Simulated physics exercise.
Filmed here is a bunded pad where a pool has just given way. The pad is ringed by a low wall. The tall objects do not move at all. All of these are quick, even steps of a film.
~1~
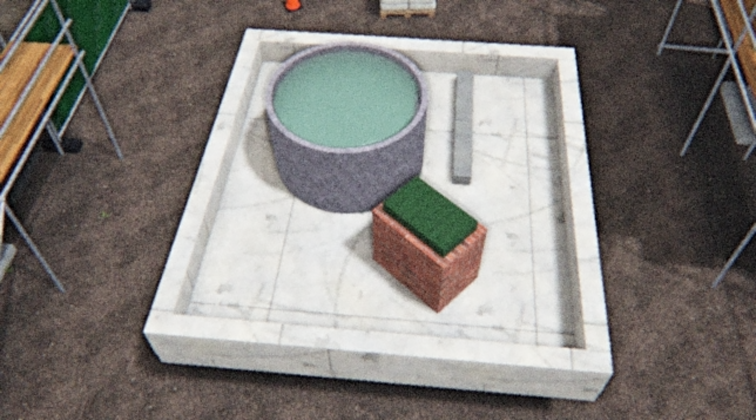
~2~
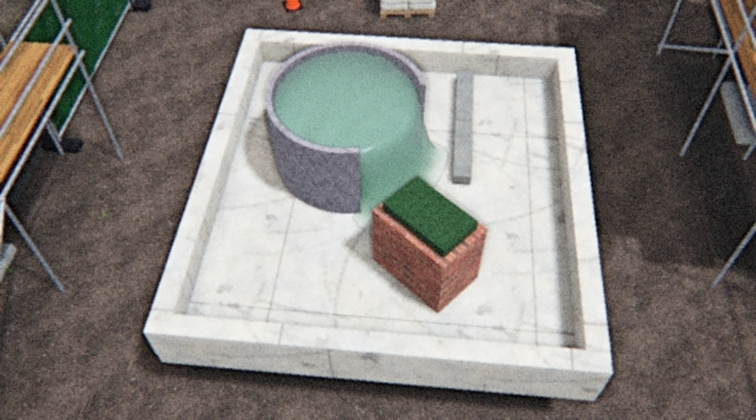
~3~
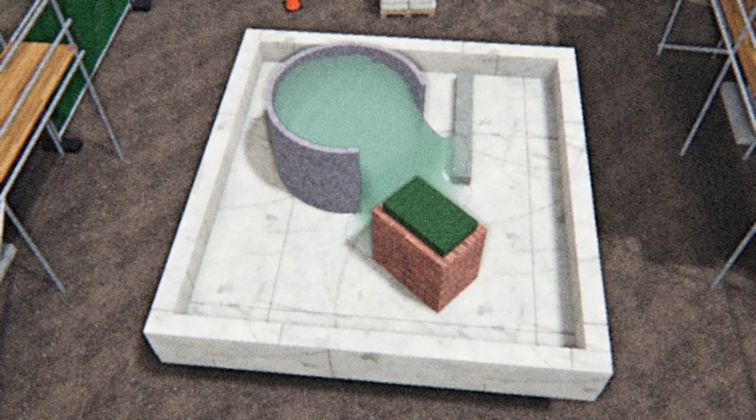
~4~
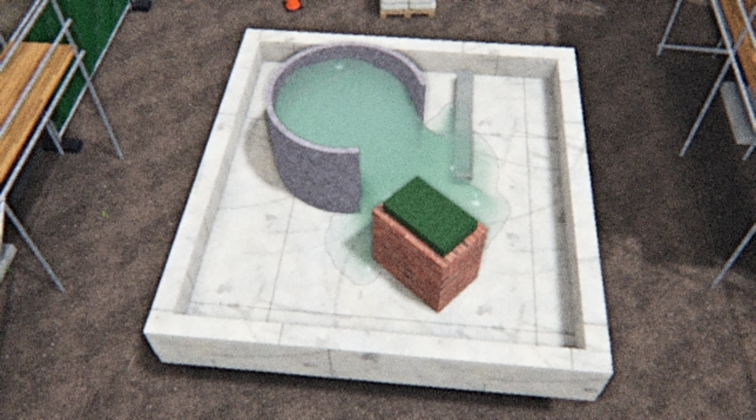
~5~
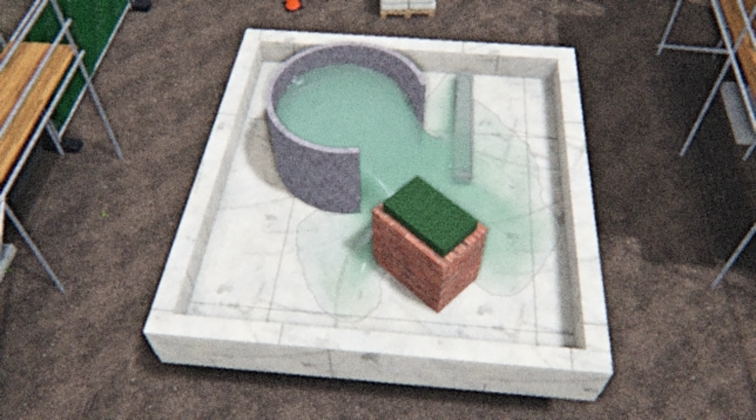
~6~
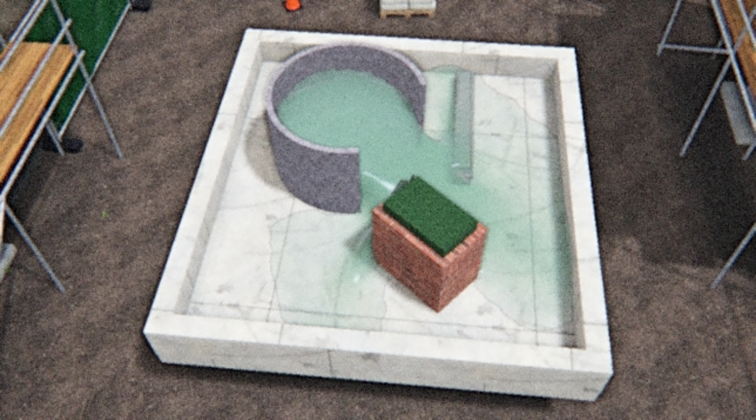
To begin with, a round grey pool of green water stands whole on a walled white pad, beside a low grey bar and a brick block with a green top. Its right side opens and water pours out, reaching the bar and block, then spreads around them in a thin sheet across the pad's right side.
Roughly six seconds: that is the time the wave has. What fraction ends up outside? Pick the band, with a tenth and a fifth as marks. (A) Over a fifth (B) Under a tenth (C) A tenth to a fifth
B, under a tenth.
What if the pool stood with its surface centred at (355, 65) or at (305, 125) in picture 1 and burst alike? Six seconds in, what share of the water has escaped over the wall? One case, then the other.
4%, then 2%.
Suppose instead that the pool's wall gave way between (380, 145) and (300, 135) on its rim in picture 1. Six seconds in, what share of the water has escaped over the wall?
About 8 %.
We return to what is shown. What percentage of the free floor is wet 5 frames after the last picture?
Some 70 per cent.
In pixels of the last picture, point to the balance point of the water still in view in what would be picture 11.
Close to (419, 200).
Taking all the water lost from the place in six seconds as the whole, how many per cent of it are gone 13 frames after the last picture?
It comes to around 95 per cent.
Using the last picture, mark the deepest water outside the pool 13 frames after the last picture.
That would be (559, 364).
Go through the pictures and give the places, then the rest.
The round pool at (347, 98) is whole and still, in the first frame.
The front is at (425, 143), out from the gap at (407, 168), in the second frame.
Water pours out at (407, 170) and has run to (372, 252), in the third frame.
The front is at (453, 105), out from the gap at (407, 173), in the fourth frame.
The front is at (454, 75), out from the gap at (407, 174), in the fifth frame.
The front is at (572, 311), out from the gap at (407, 175), in the sixth frame.
A moment on, water covers 55 % of the floor; the low wall has let 0 % over.
Next, water covers 60 % of the floor; the low wall has let 1 % over.
Then, water covers 85 % of the floor; the low wall has let 6 % over.
Later, water covers 80 % of the floor; the low wall has let 6 % over.
In the end, water covers 85 % of the floor; the low wall has let 6 % over.
